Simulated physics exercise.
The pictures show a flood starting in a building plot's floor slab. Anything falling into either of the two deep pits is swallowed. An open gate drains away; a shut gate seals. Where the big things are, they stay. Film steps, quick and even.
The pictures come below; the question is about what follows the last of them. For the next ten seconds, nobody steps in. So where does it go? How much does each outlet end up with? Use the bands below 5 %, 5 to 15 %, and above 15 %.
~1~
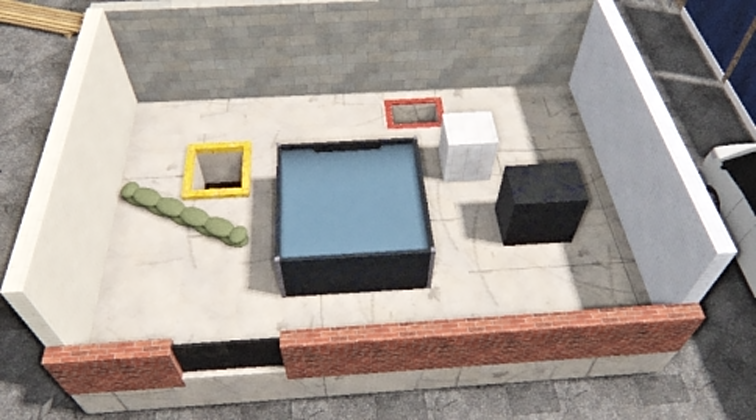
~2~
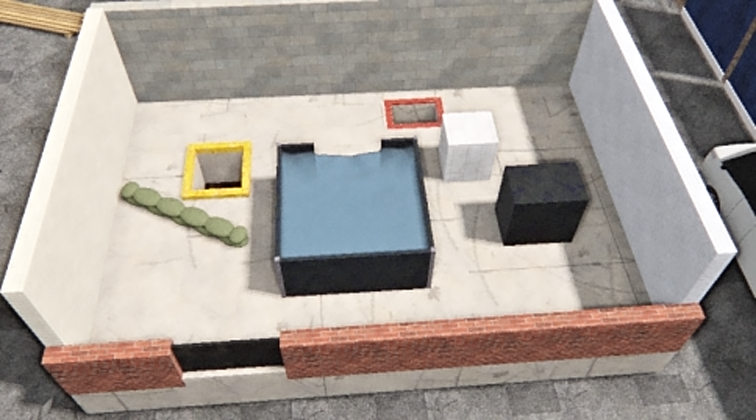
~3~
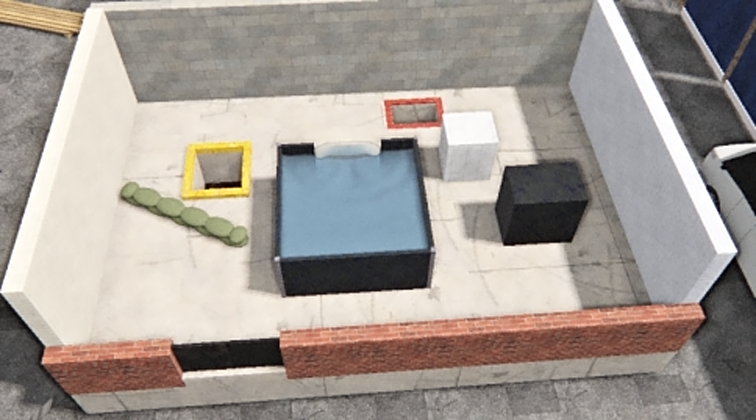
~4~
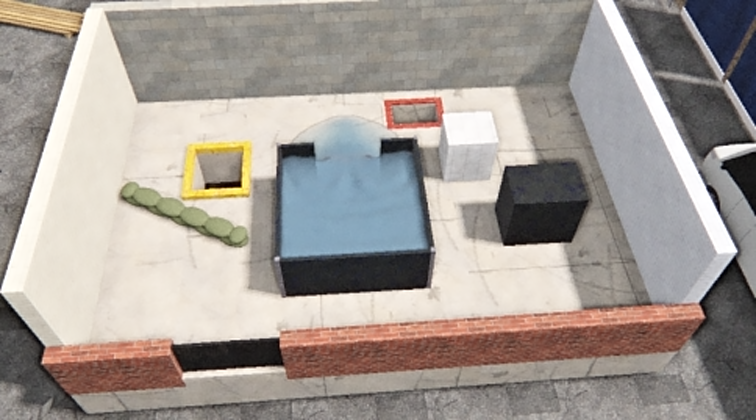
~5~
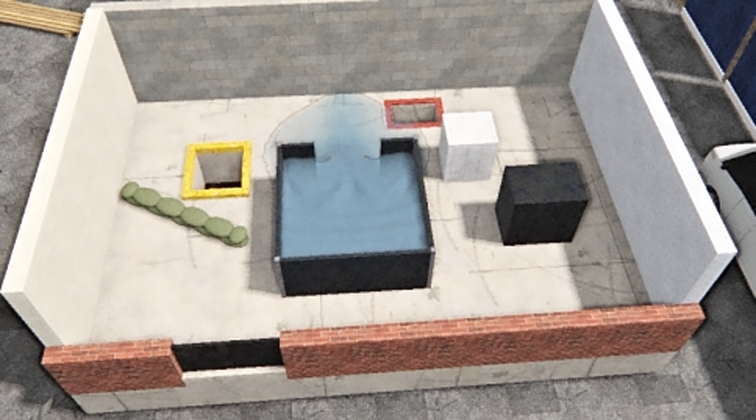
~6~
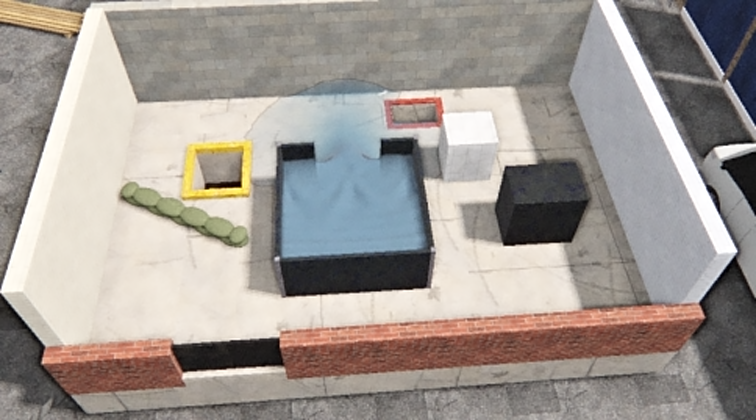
Once it settles, the gate ends up with below 5 %, the yellow pit ends up with 5 to 15 %, the red pit ends up with above 15 %.
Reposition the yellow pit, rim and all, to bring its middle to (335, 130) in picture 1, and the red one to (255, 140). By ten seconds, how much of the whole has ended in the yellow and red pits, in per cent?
Roughly, in per cent: Yellow 40, red 8.
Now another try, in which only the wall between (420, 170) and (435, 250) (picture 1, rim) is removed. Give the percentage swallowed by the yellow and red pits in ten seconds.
For yellow it's about 0 per cent, and for red about 25 per cent.
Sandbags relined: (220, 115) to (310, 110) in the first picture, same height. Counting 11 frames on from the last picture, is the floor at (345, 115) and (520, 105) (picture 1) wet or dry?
Taking them one after the other, I'd say reached, then reached.
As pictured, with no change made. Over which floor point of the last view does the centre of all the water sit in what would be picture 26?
The water's middle lies around (321, 177).
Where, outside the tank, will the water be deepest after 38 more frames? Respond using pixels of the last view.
I'd mark about pixel (153, 194).
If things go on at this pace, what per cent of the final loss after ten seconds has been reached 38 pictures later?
Roughly 70 percent.
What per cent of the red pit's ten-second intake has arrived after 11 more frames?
Some 30 per cent.
A moment on, water covers 20 % of the floor; the gate 0 %, the yellow pit 0 %, the red pit 3 %.
Next, water covers 30 % of the floor; the gate 0 %, the yellow pit 0 %, the red pit 9 %.
Then, water covers 45 % of the floor; the gate 0 %, the yellow pit 0 %, the red pit 16 %.
Later, water covers 65 % of the floor; the gate 0 %, the yellow pit 4 %, the red pit 25 %.
In the end, water covers 90 % of the floor; the gate 0 %, the yellow pit 8 %, the red pit 32 %.
